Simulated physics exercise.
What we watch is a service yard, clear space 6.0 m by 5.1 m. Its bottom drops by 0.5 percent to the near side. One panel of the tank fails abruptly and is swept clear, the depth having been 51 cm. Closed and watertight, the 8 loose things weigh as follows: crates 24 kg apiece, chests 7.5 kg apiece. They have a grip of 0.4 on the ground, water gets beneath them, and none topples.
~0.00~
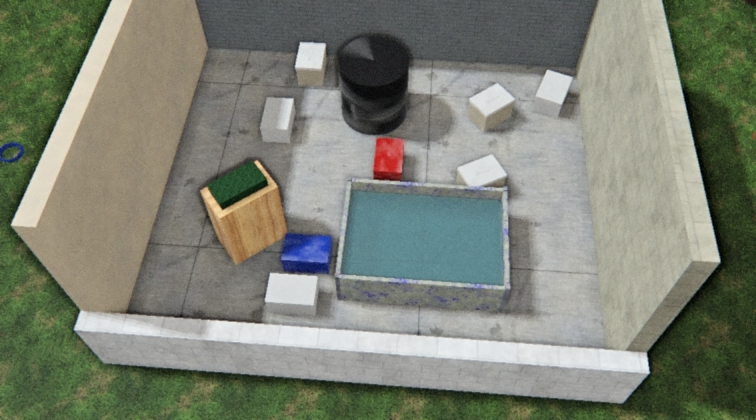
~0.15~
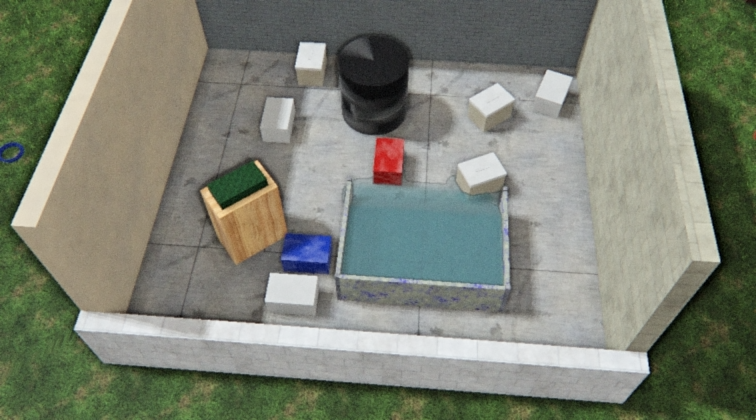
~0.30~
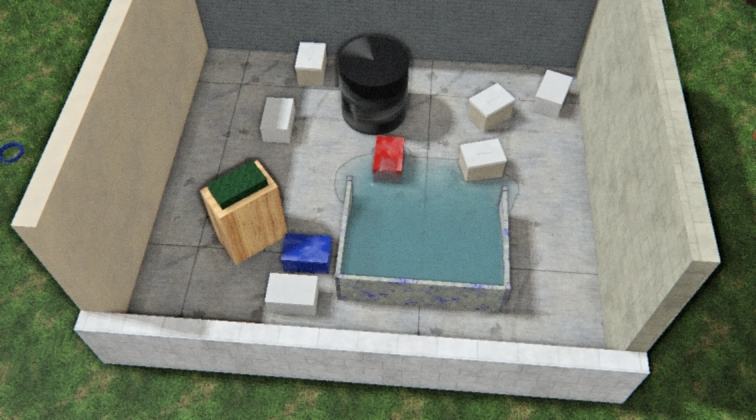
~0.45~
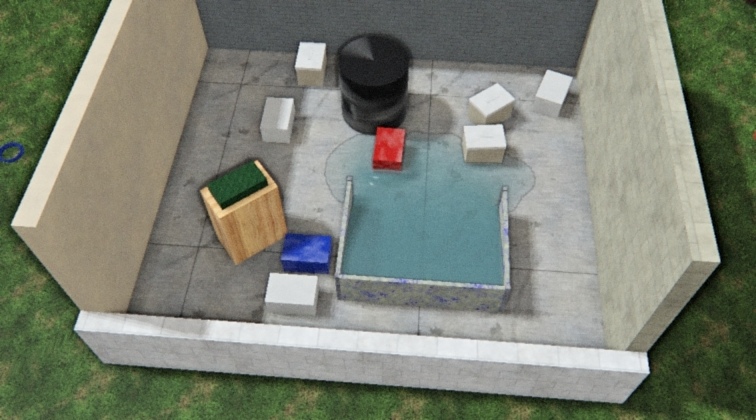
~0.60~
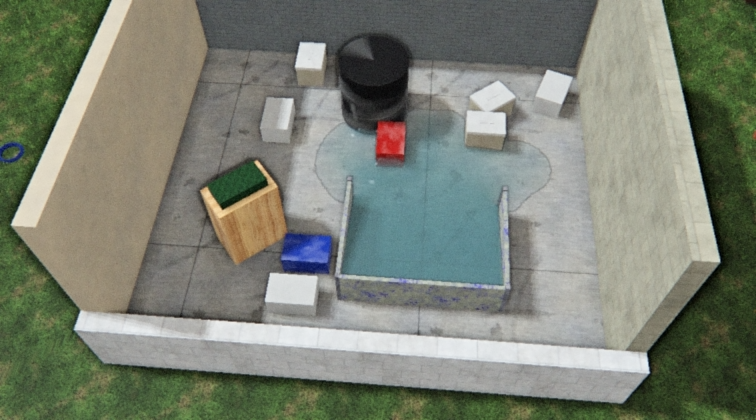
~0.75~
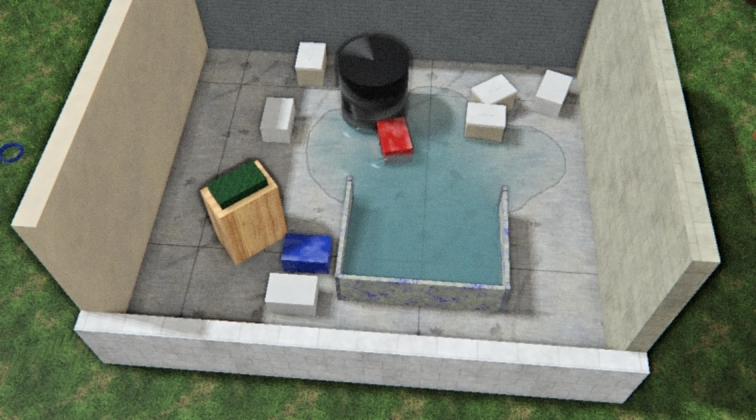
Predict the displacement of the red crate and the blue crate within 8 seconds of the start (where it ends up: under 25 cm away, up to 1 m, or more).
Red crate: Far displaced. Blue crate: More or less unmoved.
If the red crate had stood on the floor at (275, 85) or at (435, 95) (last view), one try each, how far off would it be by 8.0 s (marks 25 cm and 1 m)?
One after the other: It slips a moderate way, and then it is taken far off.
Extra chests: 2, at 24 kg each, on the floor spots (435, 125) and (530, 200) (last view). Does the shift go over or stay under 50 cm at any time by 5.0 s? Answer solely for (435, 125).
Result: Higher.
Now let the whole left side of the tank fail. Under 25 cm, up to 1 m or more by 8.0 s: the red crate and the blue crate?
Red crate: Essentially stationary; blue crate: Displaced far.
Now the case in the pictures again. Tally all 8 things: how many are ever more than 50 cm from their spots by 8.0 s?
I make that 6.
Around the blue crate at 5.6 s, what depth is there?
Close to 0 centimetres.
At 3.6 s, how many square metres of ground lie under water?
About 21 m2.
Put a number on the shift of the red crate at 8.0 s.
Around 200 cm from the start.
After 1.6 s the red crate is near (429, 112), 0.9 m from its start, afloat; the blue crate is near (306, 248), 0.0 m from its start, aground; 3 afloat.
After 3.6 s the red crate is near (488, 63), 2.3 m from its start, afloat; the blue crate is near (306, 248), 0.0 m from its start, aground; 5 afloat.
After 5.6 s the red crate is near (471, 69), 2.1 m from its start, aground; the blue crate is near (306, 248), 0.0 m from its start, aground; 3 afloat.
After 8.0 s the red crate is near (471, 69), 2.1 m from its start, aground; the blue crate is near (306, 248), 0.0 m from its start, aground; 3 afloat.
